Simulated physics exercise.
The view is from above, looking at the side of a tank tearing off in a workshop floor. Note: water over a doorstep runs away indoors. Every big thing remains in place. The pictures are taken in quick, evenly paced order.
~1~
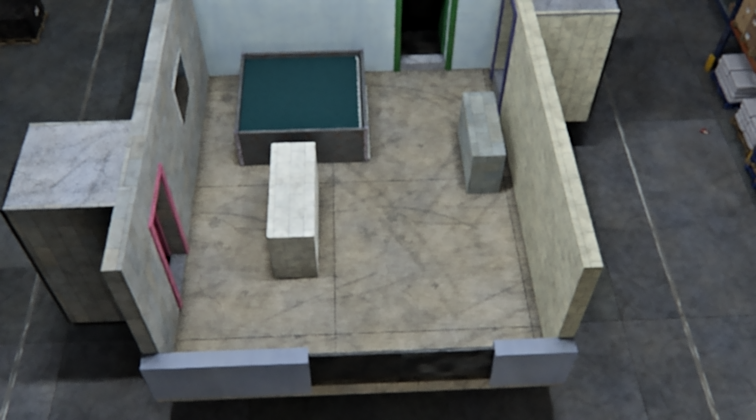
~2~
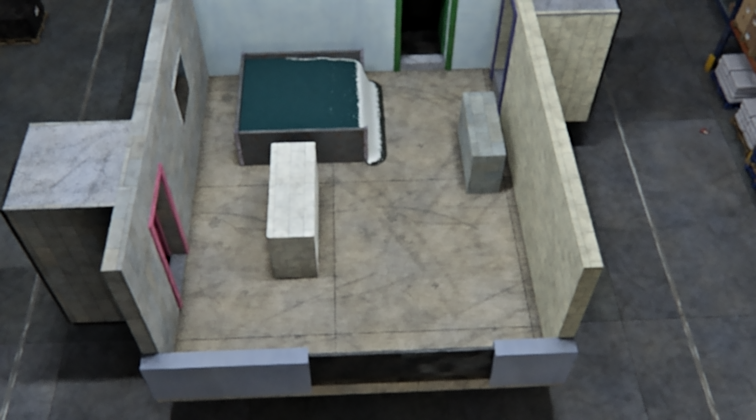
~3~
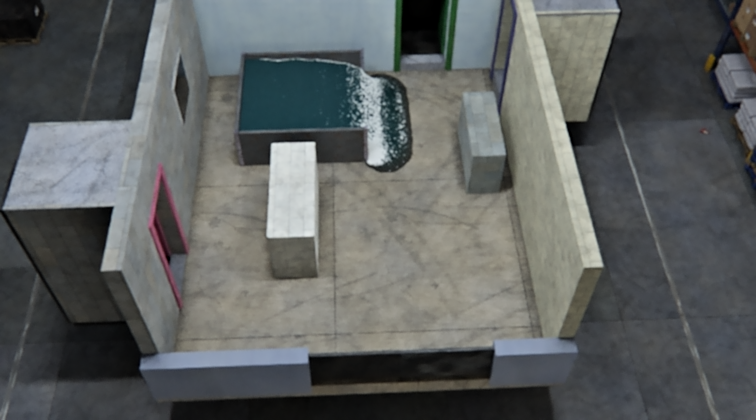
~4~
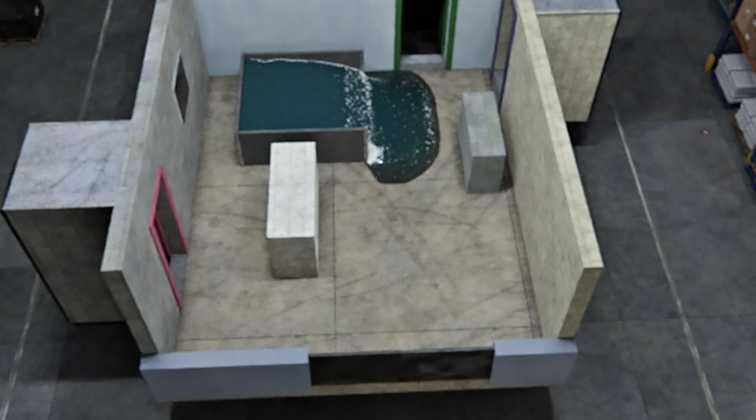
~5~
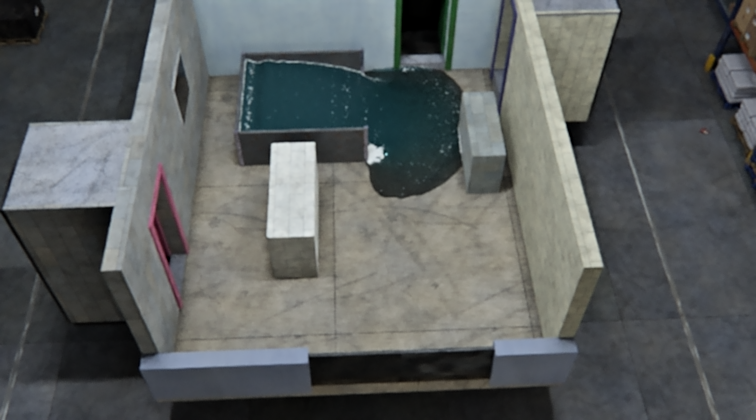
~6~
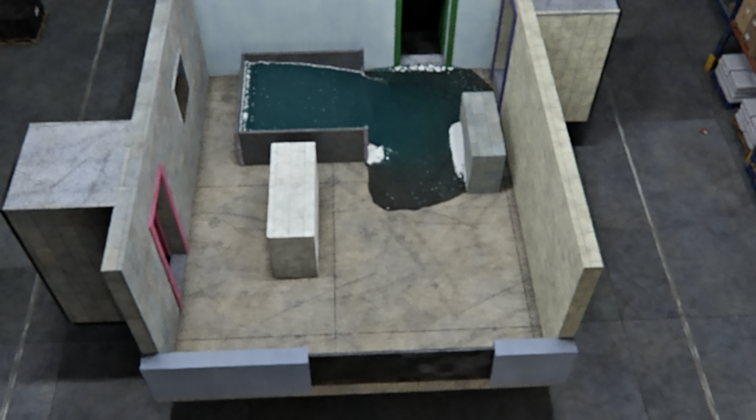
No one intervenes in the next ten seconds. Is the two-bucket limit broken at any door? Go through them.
Going through them: The green door breaks it, the blue door breaks it, the pink door breaks it.
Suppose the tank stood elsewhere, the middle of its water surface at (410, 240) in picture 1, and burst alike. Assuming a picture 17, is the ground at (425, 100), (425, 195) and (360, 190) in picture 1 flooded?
The three spots read left dry, swamped, swamped.
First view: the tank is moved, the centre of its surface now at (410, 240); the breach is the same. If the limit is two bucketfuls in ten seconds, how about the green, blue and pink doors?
Green: Falls short; blue: Falls short; pink: Exceeds it.
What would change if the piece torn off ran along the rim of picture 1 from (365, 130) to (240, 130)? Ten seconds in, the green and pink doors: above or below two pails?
Well, green stays beneath it and pink gets past it.
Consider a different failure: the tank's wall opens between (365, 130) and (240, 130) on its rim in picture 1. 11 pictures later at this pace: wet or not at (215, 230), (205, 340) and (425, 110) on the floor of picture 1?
Going through them one by one, I'd say waterlogged, then waterlogged, then high and dry.
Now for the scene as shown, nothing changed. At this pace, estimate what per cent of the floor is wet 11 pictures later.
Estimated share: Around 40 %.
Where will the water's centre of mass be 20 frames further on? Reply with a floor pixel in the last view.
I'd place it roughly at (410, 161).
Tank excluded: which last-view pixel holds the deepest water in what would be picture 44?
Near (172, 376).
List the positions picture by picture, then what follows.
Still water in the open tank at (302, 93), in the first picture.
Water pours out at (363, 109) and has run to (370, 163), in the second picture.
The front is at (394, 167), out from the gap at (363, 112), in the third picture.
The front is at (421, 169), out from the gap at (363, 113), in the fourth picture.
The front is at (461, 160), out from the gap at (363, 113), in the fifth picture.
The front is at a hidden place, out from the gap at (363, 114), in the sixth picture.
A moment on, water covers 30 % of the floor; the green door wet at the sill, nothing in, the blue door over two buckets in, the pink door not reached.
Next, water covers 40 % of the floor; the green door under two buckets in, the blue door far over two buckets in, the pink door not reached.
Then, water covers 60 % of the floor; the green door over two buckets in, the blue door far over two buckets in, the pink door not reached.
Later, water covers 90 % of the floor; the green door far over two buckets in, the blue door far over two buckets in, the pink door under two buckets in.
In the end, water covers 100 % of the floor; the green door far over two buckets in, the blue door far over two buckets in, the pink door over two buckets in.
